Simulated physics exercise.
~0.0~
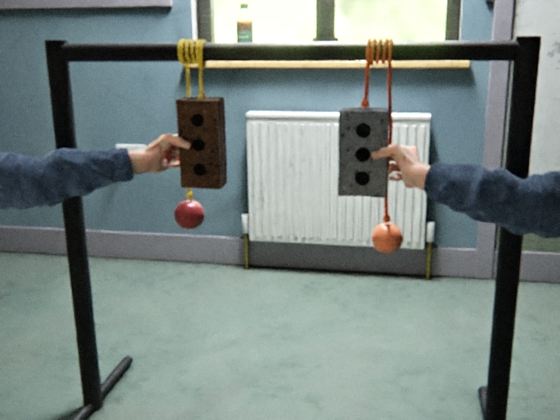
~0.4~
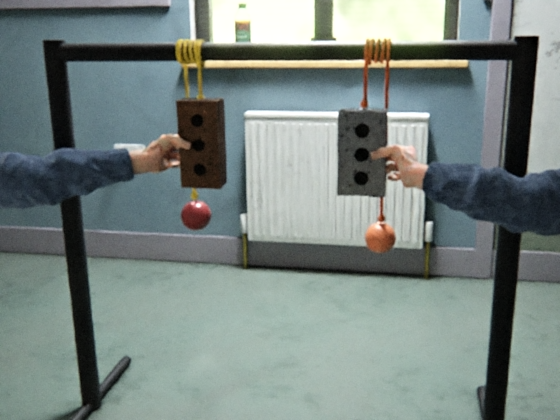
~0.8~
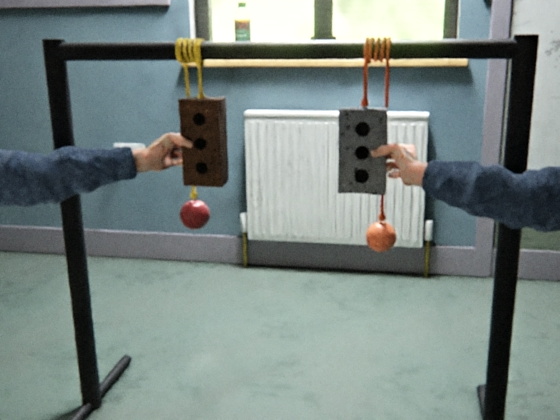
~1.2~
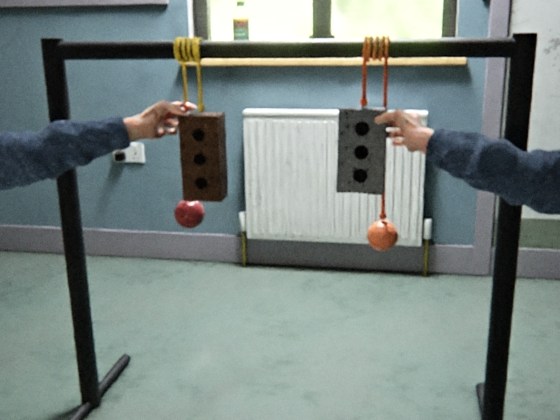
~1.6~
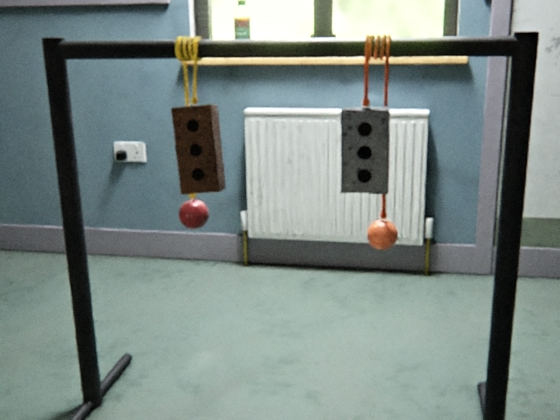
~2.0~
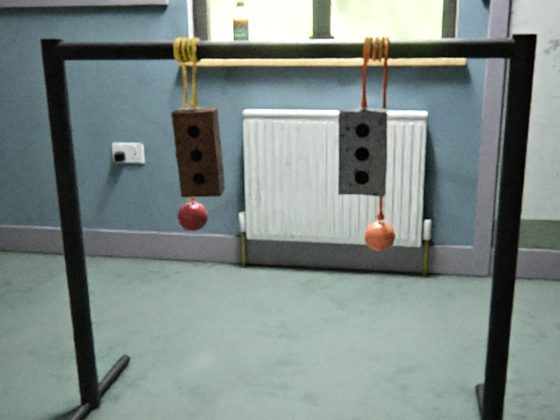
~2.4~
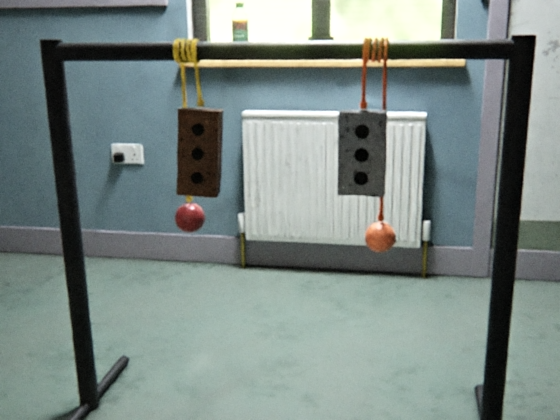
Two hands let go of a brown brick and a grey one, which stay hanging.
